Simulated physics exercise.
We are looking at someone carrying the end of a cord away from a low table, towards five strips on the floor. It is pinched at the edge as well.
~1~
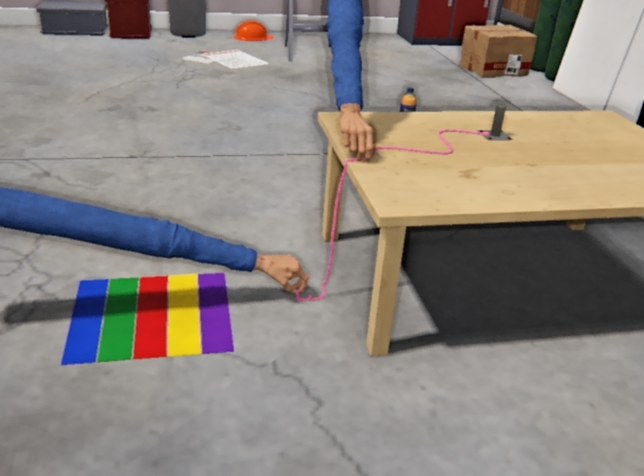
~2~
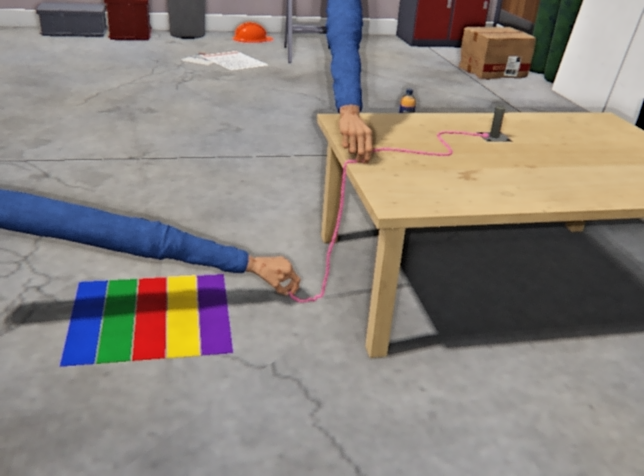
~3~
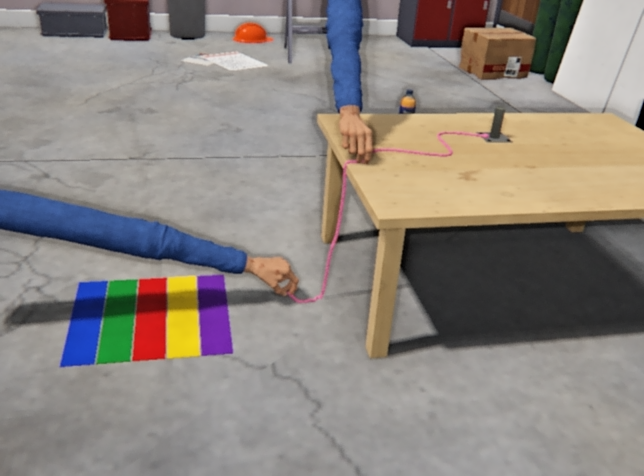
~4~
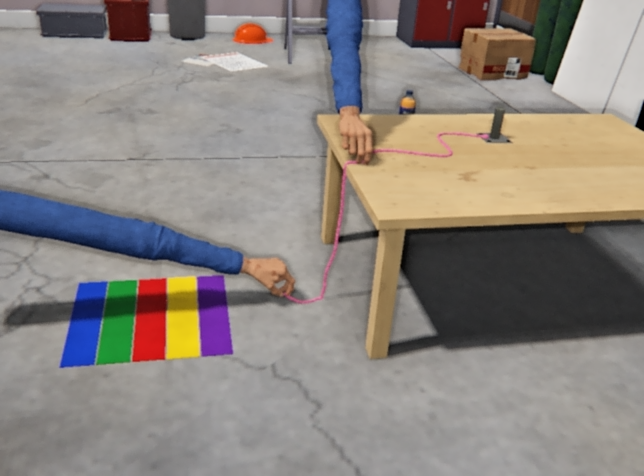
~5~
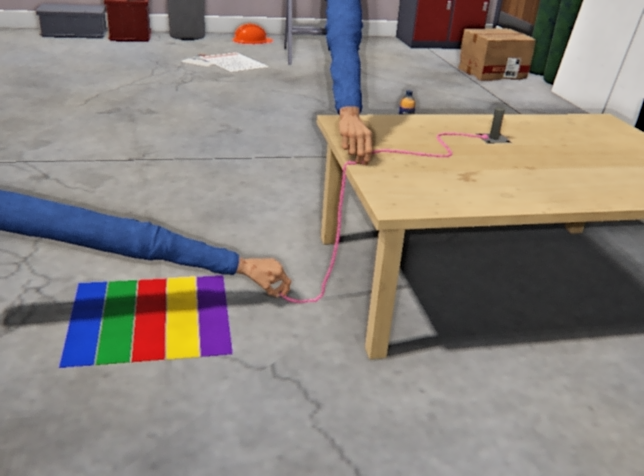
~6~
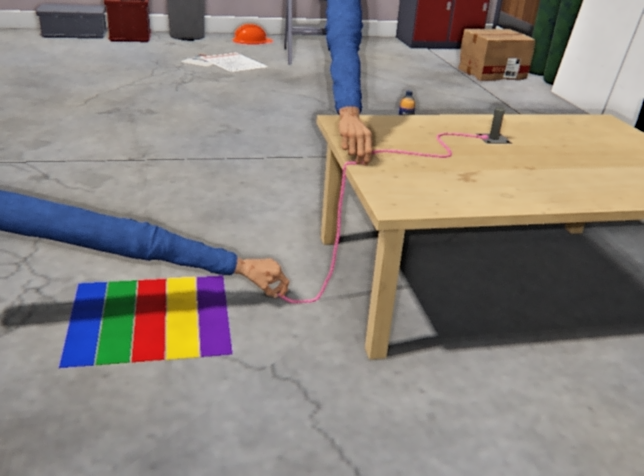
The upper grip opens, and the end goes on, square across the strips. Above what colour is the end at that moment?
The end stops over the green strip.
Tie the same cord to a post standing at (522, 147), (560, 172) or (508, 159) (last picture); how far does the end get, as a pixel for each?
The places are (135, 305), (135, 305) and (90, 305).
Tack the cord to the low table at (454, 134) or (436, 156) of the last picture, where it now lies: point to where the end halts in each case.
Try by try, around (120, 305) and (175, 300).
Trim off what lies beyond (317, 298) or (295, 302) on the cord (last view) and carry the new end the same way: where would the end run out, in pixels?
In that order: (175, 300) and (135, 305).
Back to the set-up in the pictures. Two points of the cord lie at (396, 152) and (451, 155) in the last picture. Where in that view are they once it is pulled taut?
Near (348, 156) and (400, 150).
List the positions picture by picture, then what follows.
The first picture shows end (298, 290); purple (217, 336); yellow (184, 339); red (150, 341); green (116, 344); blue (81, 346).
The second picture shows end (290, 292); cord through (458, 133) (450, 150) (396, 150) (353, 162) (338, 225) (325, 281).
The third picture shows end (288, 293).
The fourth picture shows end (284, 293); cord through (458, 134) (450, 151) (396, 151) (353, 163) (339, 226) (325, 282).
The fifth picture shows end (281, 294).
The sixth picture shows end (279, 294); cord through (458, 135) (450, 152) (396, 152) (352, 164) (339, 227) (326, 282).
Early on, end near (165, 301); over red.
Midway, end near (131, 303); over green.
At the end of the slack, end near (111, 304); over green. It gets as far as the green strip.
